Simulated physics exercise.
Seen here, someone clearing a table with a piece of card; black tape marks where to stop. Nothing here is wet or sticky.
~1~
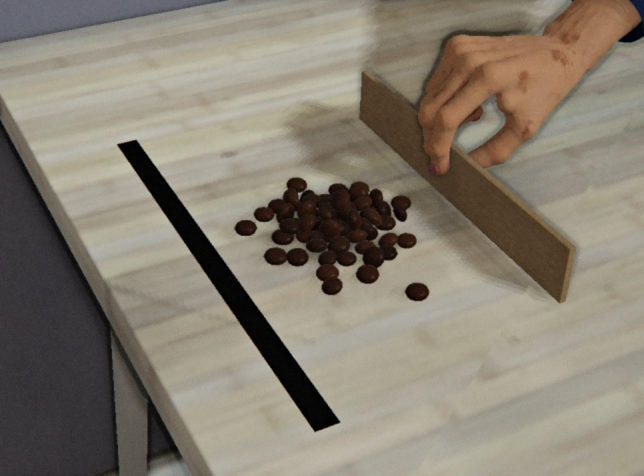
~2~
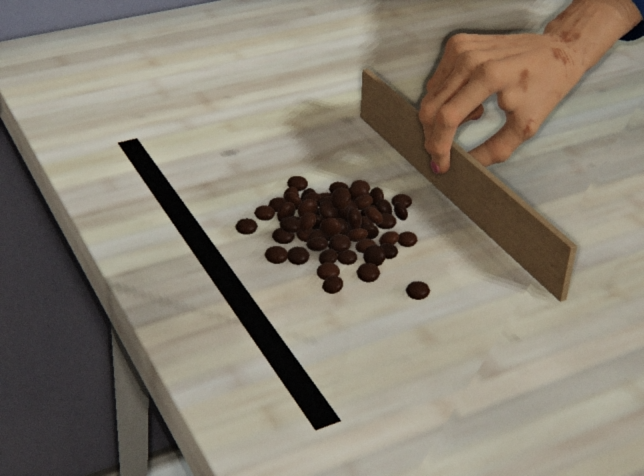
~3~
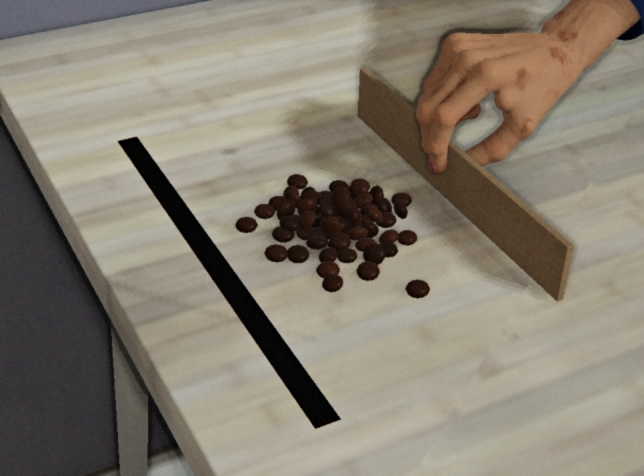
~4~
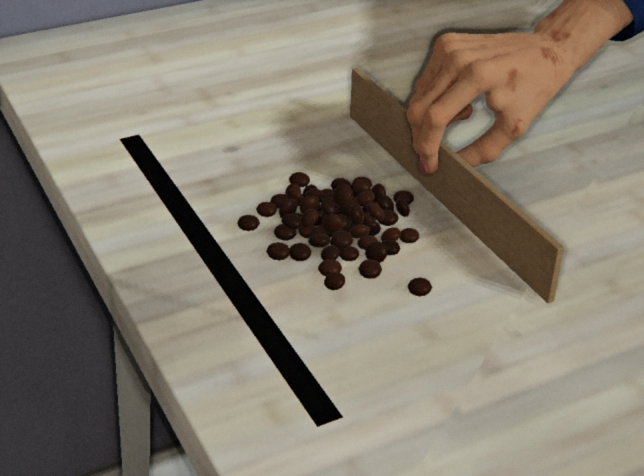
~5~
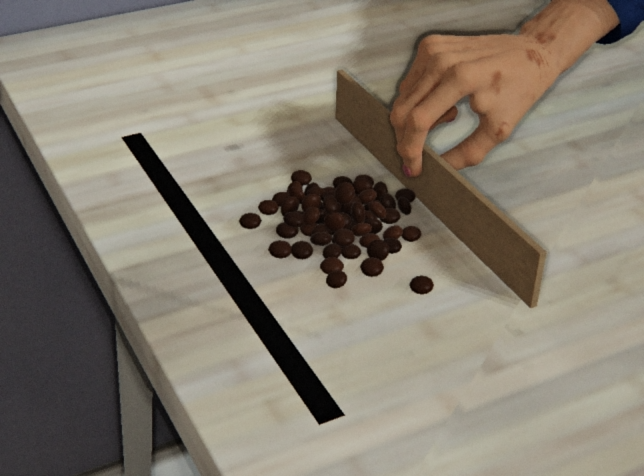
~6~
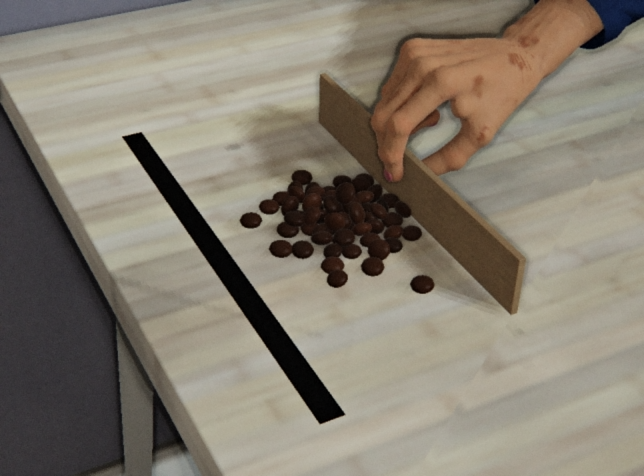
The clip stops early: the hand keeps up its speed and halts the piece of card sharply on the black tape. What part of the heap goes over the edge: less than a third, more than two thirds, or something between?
Lost: Under a third of the heap.
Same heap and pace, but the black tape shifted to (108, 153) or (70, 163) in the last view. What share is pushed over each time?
About 50 and 100 per cent.
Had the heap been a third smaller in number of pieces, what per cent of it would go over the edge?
About 10 per cent.
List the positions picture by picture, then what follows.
Piece of card near (550, 258), at rest; black tape near (135, 153), about a palm's width from the edge; edge at (113, 298); the heap near (346, 232), flat chocolate drops, in the first picture.
Piece of card near (551, 256), at rest, in the second picture.
Piece of card near (548, 256); the heap near (346, 229), in the third picture.
Piece of card near (538, 258), in the fourth picture.
Piece of card near (521, 262); the heap near (350, 225), in the fifth picture.
Piece of card near (501, 268); black tape near (140, 146); edge at (118, 291); the heap near (347, 212), only a few pushed along, in the sixth picture.
Shortly afterwards, piece of card still moving, near (307, 182); heap all on the table, its front near (212, 243).
Next, piece of card stopped at the black tape; heap all on the table, its front near (96, 283).
Some moments later, piece of card stopped at the black tape; heap a little over the edge.
In the end, piece of card stopped at the black tape; heap a little over the edge.
